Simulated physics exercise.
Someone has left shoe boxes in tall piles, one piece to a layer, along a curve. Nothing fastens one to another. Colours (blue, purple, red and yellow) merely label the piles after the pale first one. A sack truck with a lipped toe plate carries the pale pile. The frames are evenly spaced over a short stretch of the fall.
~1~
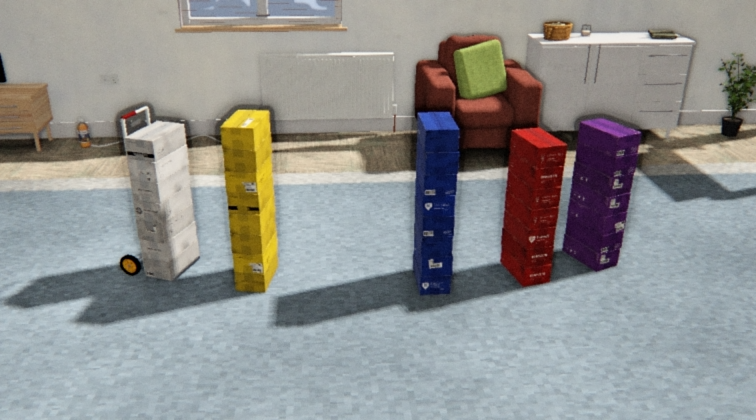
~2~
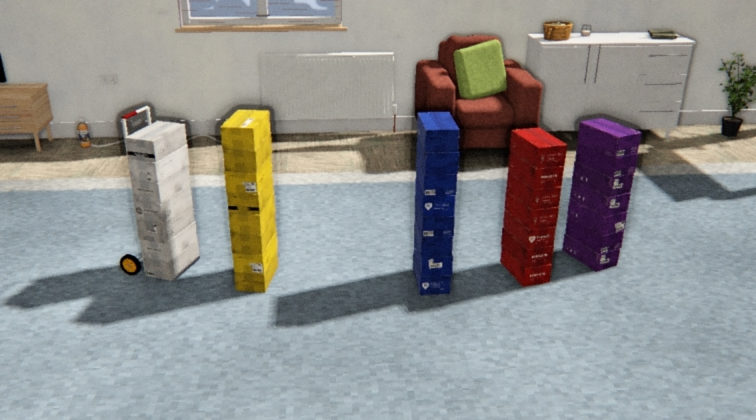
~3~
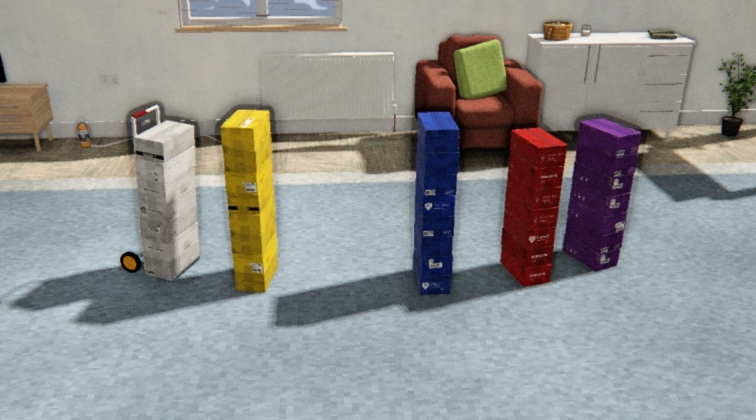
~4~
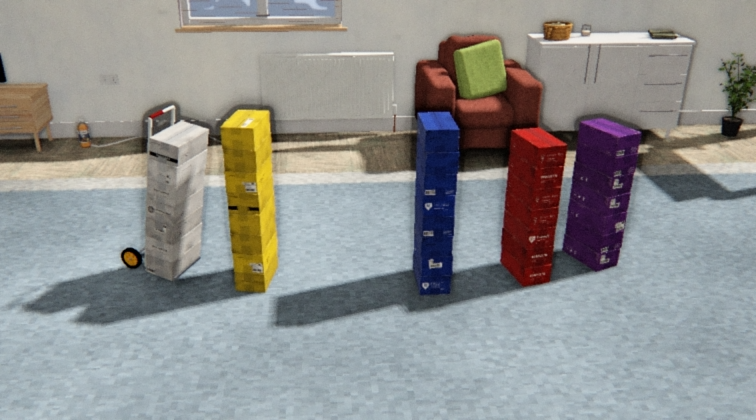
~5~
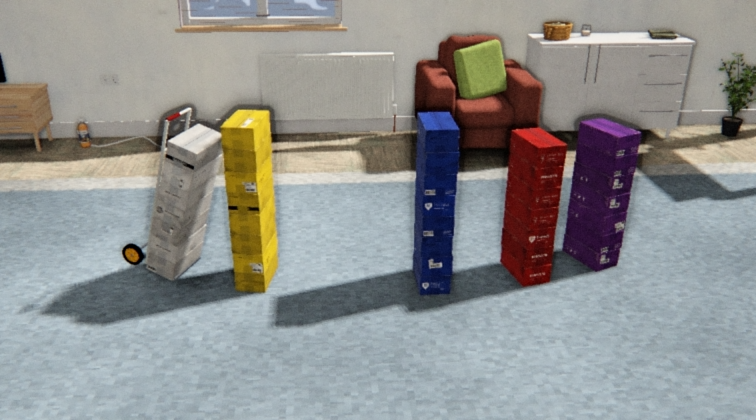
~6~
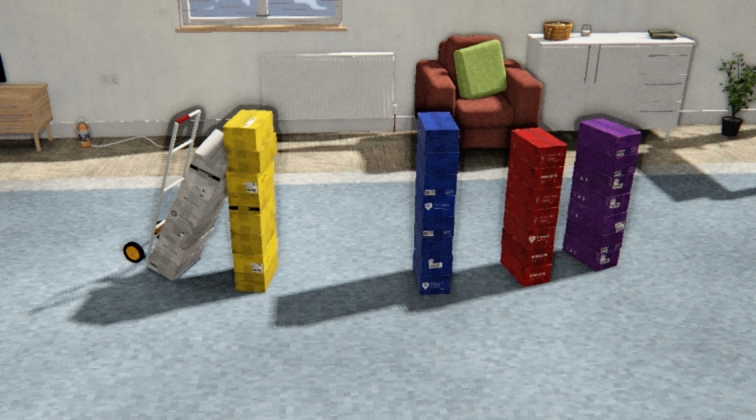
In a living room, a pale stack of boxes on a hand truck stood still beside yellow, blue, red and purple stacks, then leaned right, slowly at first and then steeply, against the yellow one.
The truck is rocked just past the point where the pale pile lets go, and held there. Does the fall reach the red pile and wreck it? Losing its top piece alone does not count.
In the end the red column comes down.
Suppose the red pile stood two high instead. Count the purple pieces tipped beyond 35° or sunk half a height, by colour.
Pile by pile, purple 0.
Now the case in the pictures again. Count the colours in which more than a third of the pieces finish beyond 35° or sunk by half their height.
4 of them.
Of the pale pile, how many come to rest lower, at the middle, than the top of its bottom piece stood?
4 of them.
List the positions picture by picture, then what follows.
In the first picture (places mark the middle of the side facing us), truck frame level; top red box (523, 149); top yellow box (238, 139); the rest undisturbed.
The second picture shows truck frame level; top red box (523, 149).
The third picture shows truck frame rocked barely, top of the pale pile leaning barely; top red box (523, 149); the rest undisturbed.
The fourth picture shows truck frame (149, 150) rocked a little, top of the pale pile leaning a little; top red box (523, 149); the rest undisturbed.
The fifth picture shows truck frame (163, 152) rocked clearly, top of the pale pile leaning clearly; top red box (523, 149); the rest undisturbed.
The sixth picture shows truck frame (170, 153) rocked clearly, top of the pale pile leaning clearly; top red box (523, 149); top yellow box (240, 139) shifted a little; 3 disturbed, none down.
Soon after the last picture, 7 of the pale pile down; none of the 7 red boxes down (0 of 30 in all colours); top red box unmoved; top yellow box leaning clearly.
A little later, 7 of the pale pile down; none of the 7 red boxes down (8 of 30 in all colours); top red box unmoved; top yellow box leaning a little, some five heights lower.
Later still, 7 of the pale pile down; none of the 7 red boxes down (15 of 30 in all colours); top red box leaning clearly, half its height lower; top yellow box on its side.
After that, 7 of the pale pile down; 6 of the 7 red boxes down (28 of 30 in all colours); top red box on its side; top blue box upside down.
At rest, 7 of the pale pile down; 6 of the 7 red boxes down (28 of 30 in all colours); top red box upside down; top blue box upside down. As the last picture would show them, middles, top red box near (727, 251), top blue box near (674, 289).
